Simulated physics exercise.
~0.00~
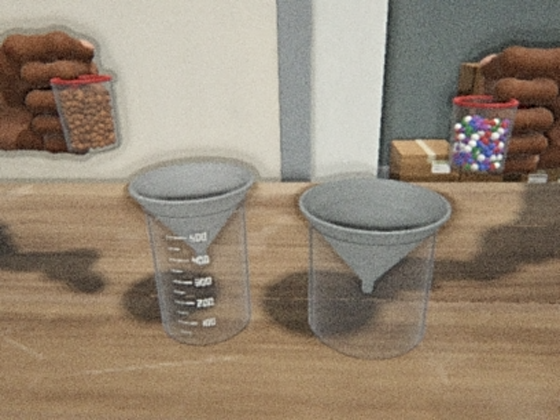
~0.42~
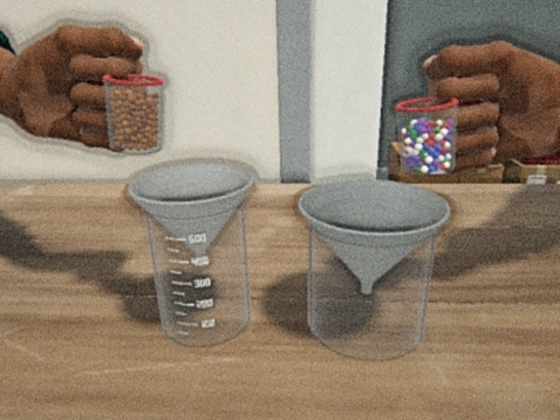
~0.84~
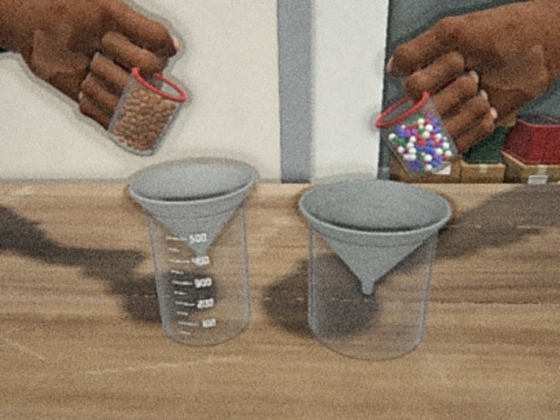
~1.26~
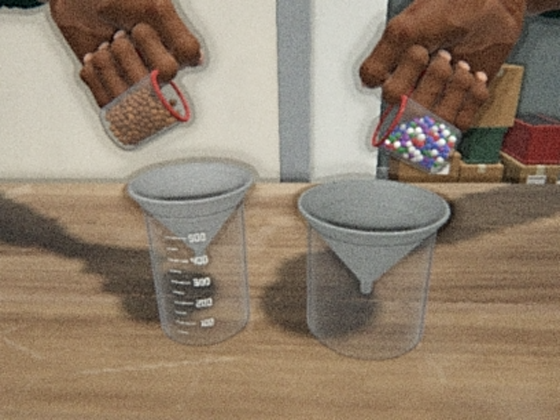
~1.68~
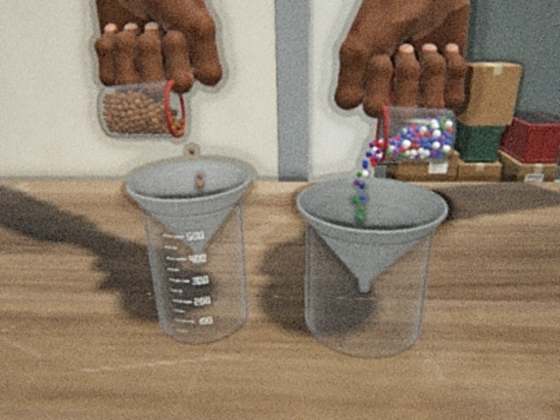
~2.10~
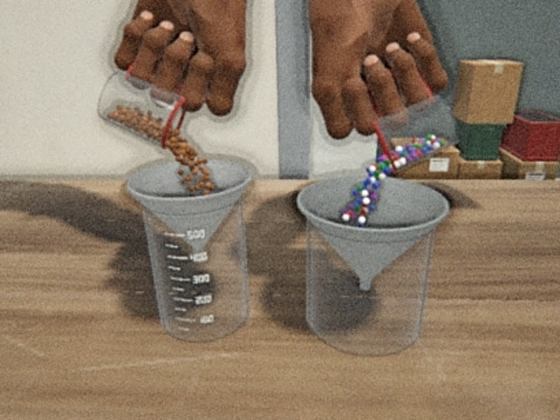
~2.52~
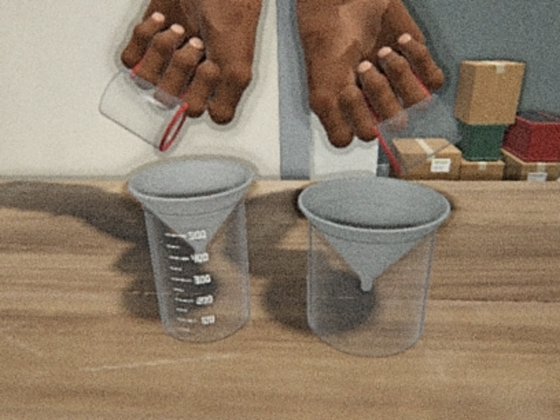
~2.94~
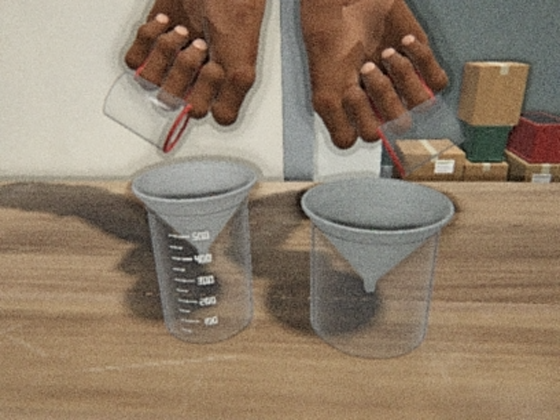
Two brown hands, seen from the front across a wooden table, each hold a small clear cup with a red rim, the left filled with brown pellets and the right with multicoloured beads. Below them stand two clear jars topped with grey funnels, the left jar marked with a white scale, and stacked boxes sit behind at right. The hands move inward and tip the cups over the funnels. Beads begin to stream out on the right as the first pellets fall on the left, then both pour steadily. The cups end upturned and empty, while both jars still look empty beneath the funnels.
